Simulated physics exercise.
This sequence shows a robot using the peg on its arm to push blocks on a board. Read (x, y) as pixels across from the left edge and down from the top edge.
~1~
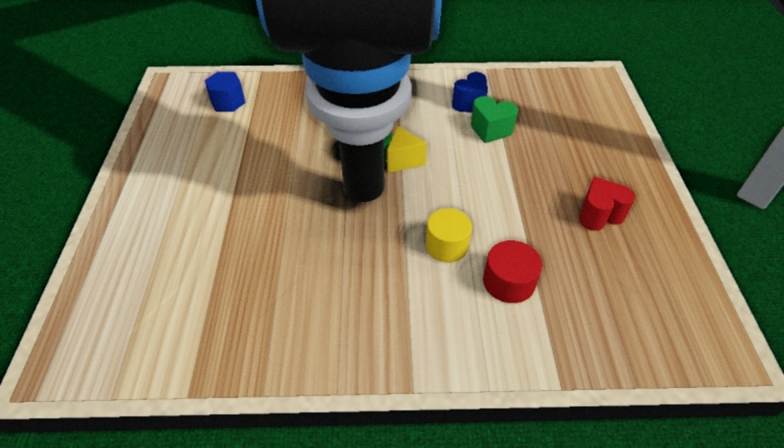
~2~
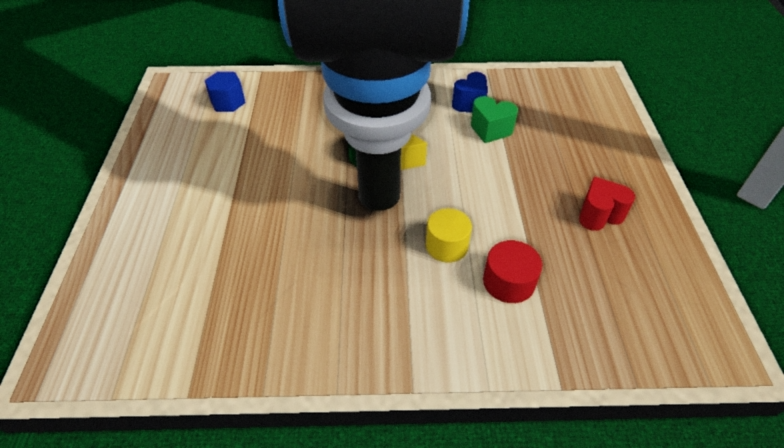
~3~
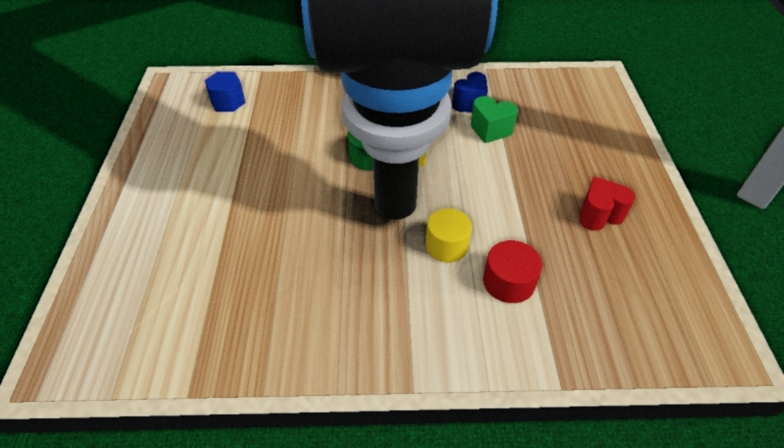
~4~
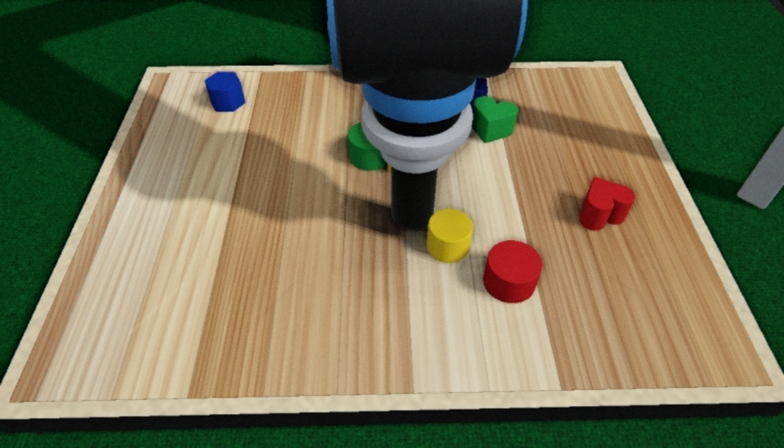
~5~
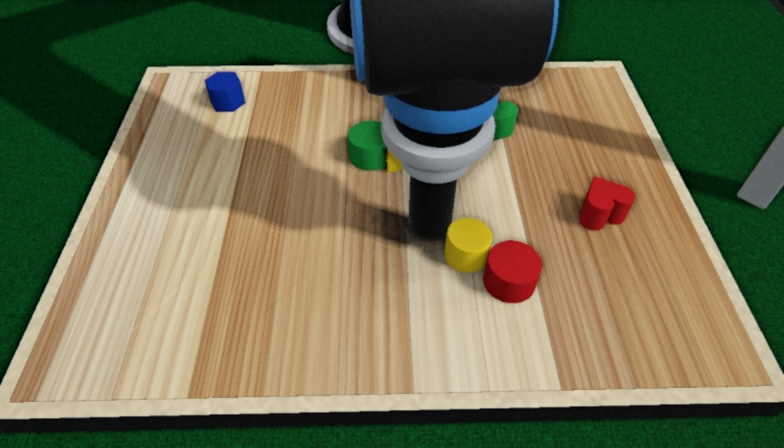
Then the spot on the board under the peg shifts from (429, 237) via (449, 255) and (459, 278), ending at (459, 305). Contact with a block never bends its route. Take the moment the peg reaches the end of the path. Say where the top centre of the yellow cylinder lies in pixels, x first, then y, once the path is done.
Its top face will be centred at roughly (510, 255).
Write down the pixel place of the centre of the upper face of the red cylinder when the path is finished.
I'd say the red cylinder ends with its top centre at (558, 278).
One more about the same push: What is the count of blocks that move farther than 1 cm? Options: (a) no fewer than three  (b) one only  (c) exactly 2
Correct choice: C.
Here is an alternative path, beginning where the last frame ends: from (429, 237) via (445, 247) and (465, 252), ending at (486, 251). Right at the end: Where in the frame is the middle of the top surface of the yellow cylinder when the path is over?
If I read the scene right, the answer is (531, 251).
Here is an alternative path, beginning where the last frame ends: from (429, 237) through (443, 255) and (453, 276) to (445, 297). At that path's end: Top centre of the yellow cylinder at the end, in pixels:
At roughly (503, 257).
On the path given first. Halfway along, peg (460, 253); yellow cylinder (507, 252); red cylinder (554, 277).
At the end, peg (462, 291); yellow cylinder (510, 255); red cylinder (558, 278).
